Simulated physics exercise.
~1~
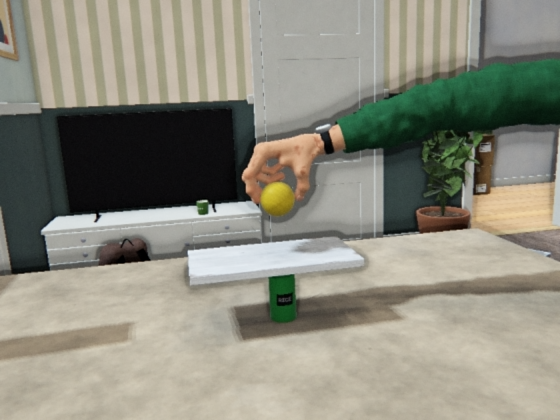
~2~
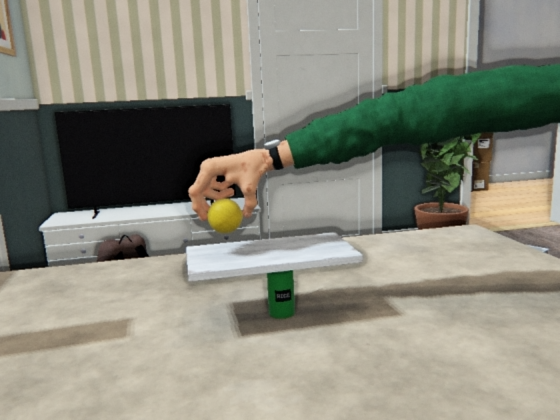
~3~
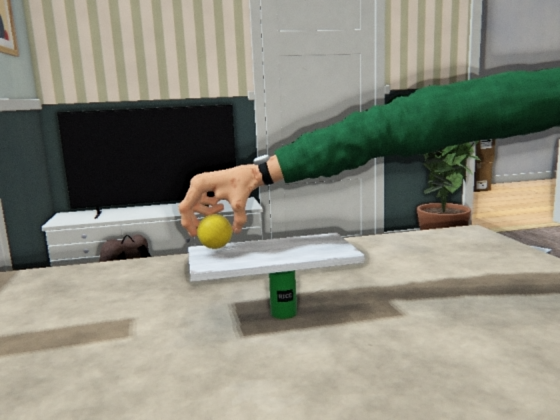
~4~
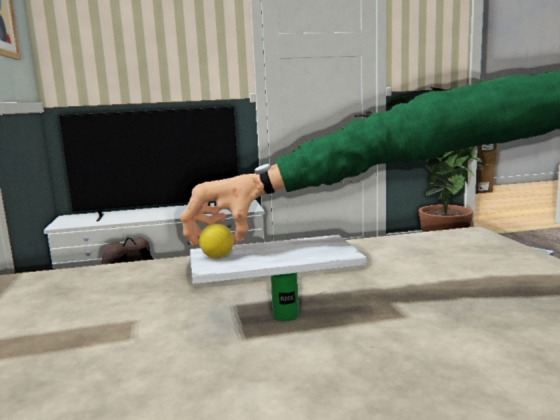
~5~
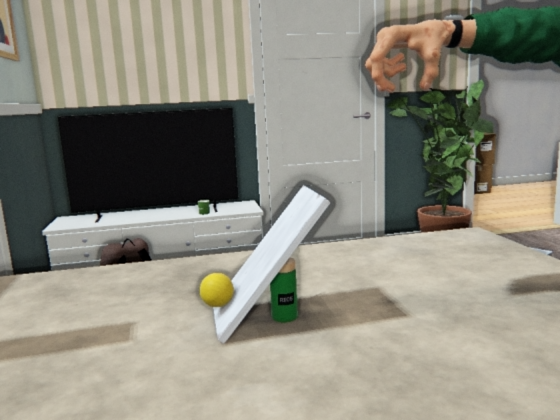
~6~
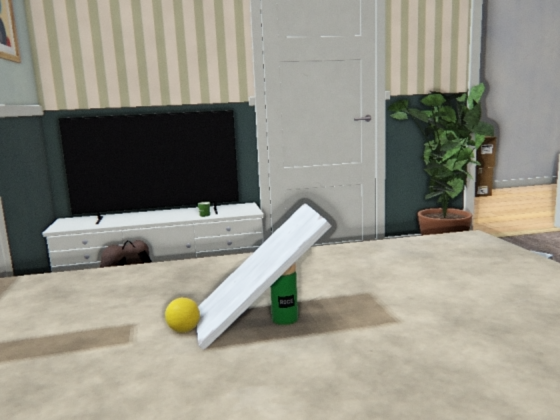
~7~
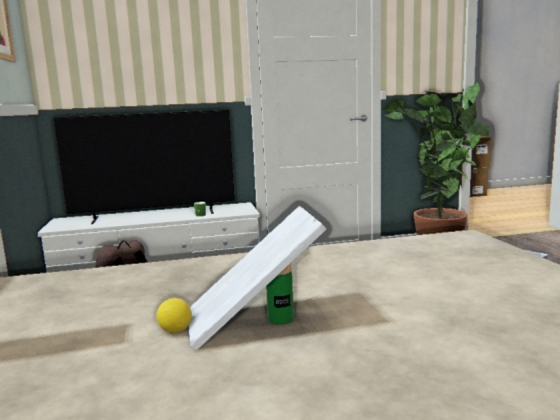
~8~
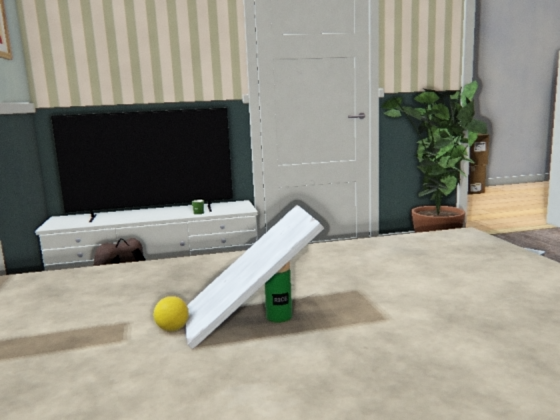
The video shows a hand lowering a yellow lemon onto the left end of a white board balanced on a green shaker, then letting go. The board tips steeply left and the lemon drops to the table, resting beside the board's lowered end as it leans against the upright shaker.
